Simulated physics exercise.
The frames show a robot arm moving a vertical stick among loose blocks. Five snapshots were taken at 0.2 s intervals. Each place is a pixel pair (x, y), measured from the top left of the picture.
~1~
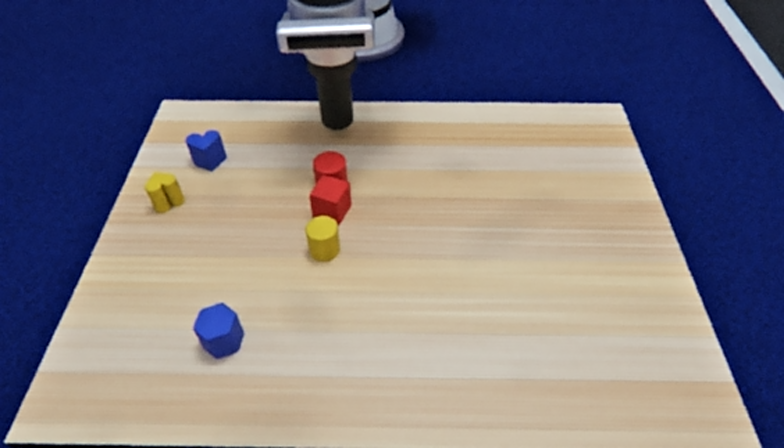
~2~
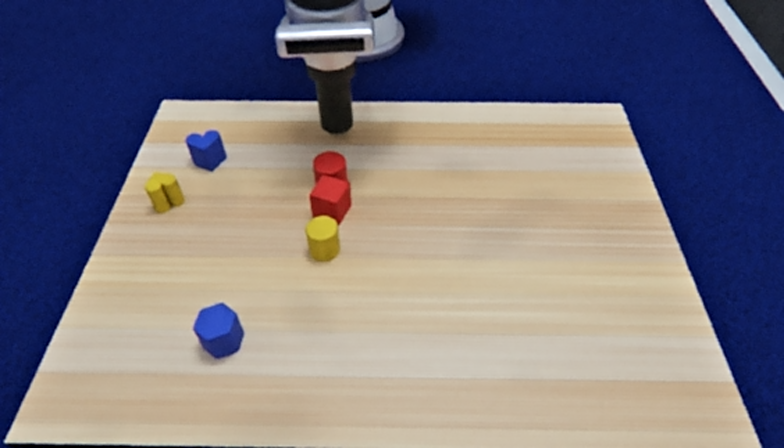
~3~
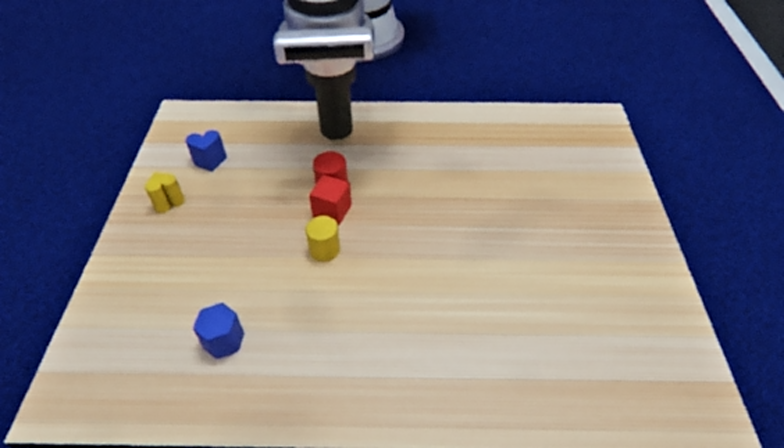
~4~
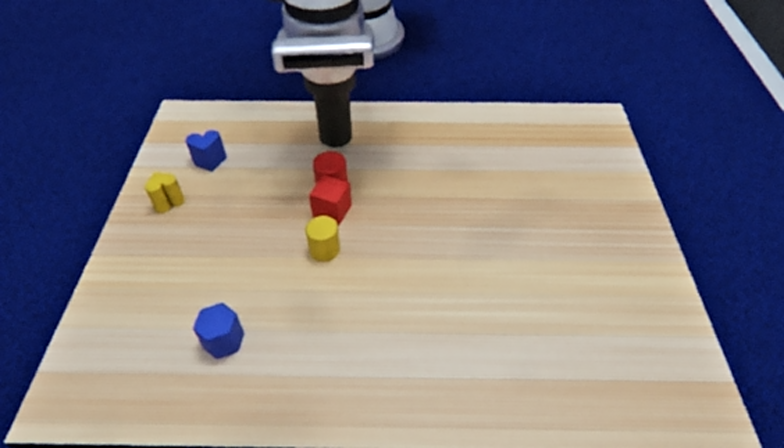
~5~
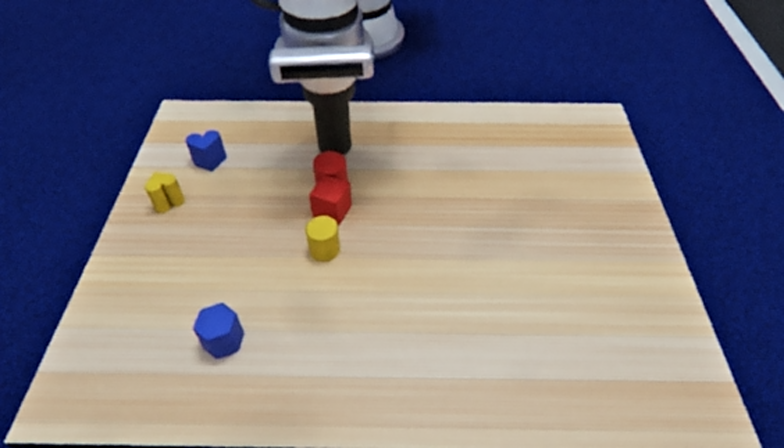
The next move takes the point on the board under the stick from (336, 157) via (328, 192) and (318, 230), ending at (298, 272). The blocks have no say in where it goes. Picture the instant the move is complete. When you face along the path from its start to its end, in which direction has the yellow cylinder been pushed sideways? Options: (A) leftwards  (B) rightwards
My answer is option A.
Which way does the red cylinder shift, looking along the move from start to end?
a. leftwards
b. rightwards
The one that fits is b, rightwards.
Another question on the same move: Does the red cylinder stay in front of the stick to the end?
Going by the path, yes.
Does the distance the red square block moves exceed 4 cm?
I expect so.
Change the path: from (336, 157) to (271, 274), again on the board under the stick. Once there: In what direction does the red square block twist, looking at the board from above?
Viewed from above: Anti-clockwise.
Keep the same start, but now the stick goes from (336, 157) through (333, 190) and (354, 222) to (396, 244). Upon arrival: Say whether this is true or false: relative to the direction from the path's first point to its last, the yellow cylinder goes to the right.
It is true.
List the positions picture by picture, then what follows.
In the first picture, lower end of the stick at (338, 120), tops of blocks, blue hexagon at (214, 320), yellow cylinder at (321, 227), red cylinder at (329, 161), red square block at (330, 188).
In the second picture, stick at (337, 124), blocks as before.
In the third picture, stick at (337, 130), blocks as before.
In the fourth picture, stick at (336, 137), blocks as before.
In the fifth picture, stick at (335, 146), blue hexagon at (214, 320), yellow cylinder at (321, 227), red cylinder at (329, 161), red square block at (330, 188).
The first path, step by step. One third of the way, stick at (327, 181); yellow cylinder at (322, 246); red cylinder at (316, 195); red square block at (322, 220), turned 35° anticlockwise.
Two thirds of the way, stick at (316, 220); yellow cylinder at (330, 286); red cylinder at (297, 237); red square block at (310, 263), turned 60° anticlockwise.
At the end, stick at (296, 262); blue hexagon not moved; yellow cylinder at (338, 298); red cylinder at (259, 273); red square block at (306, 285), turned 85° anticlockwise.
